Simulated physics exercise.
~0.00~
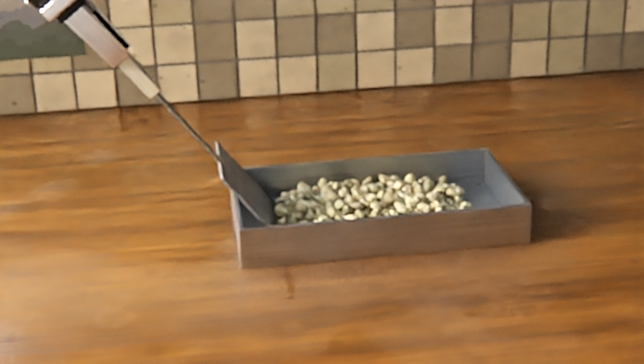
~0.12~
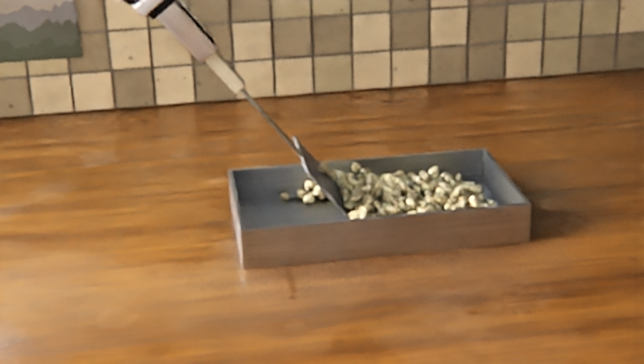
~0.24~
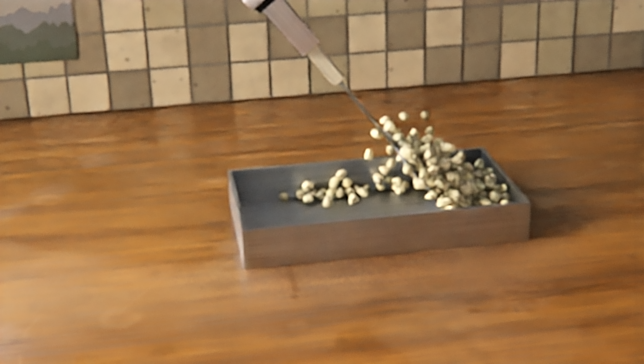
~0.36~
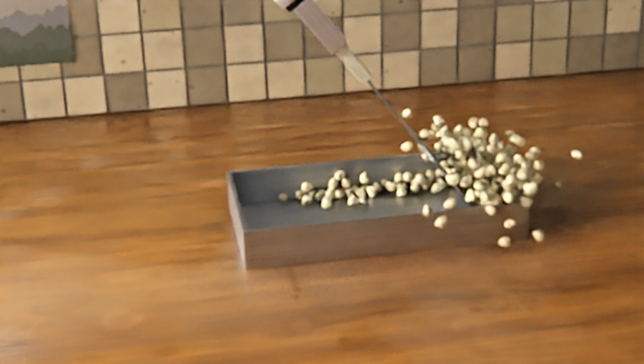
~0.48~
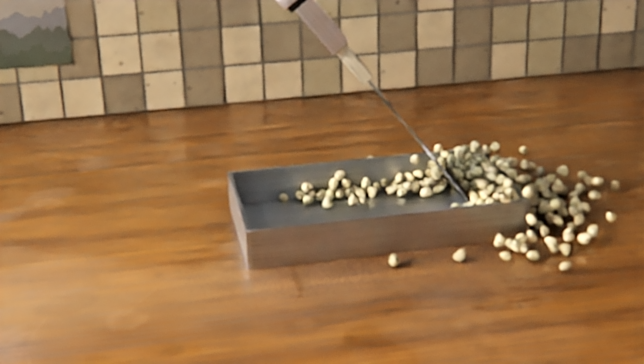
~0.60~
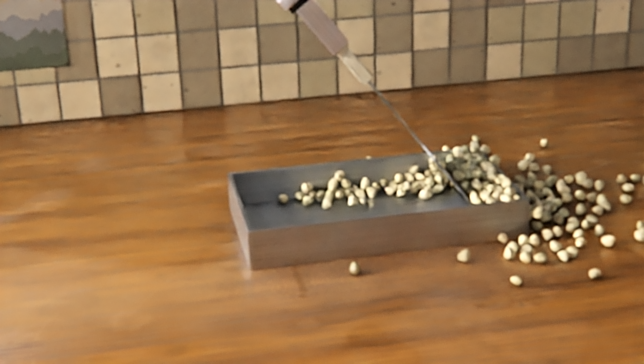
In this clip, a spatula held by a robot arm sweeps pale dried beans rightward along a shallow grey trough on a wooden surface, flinging some over the right end, and it stops there with many beans still inside and others scattered on the table.
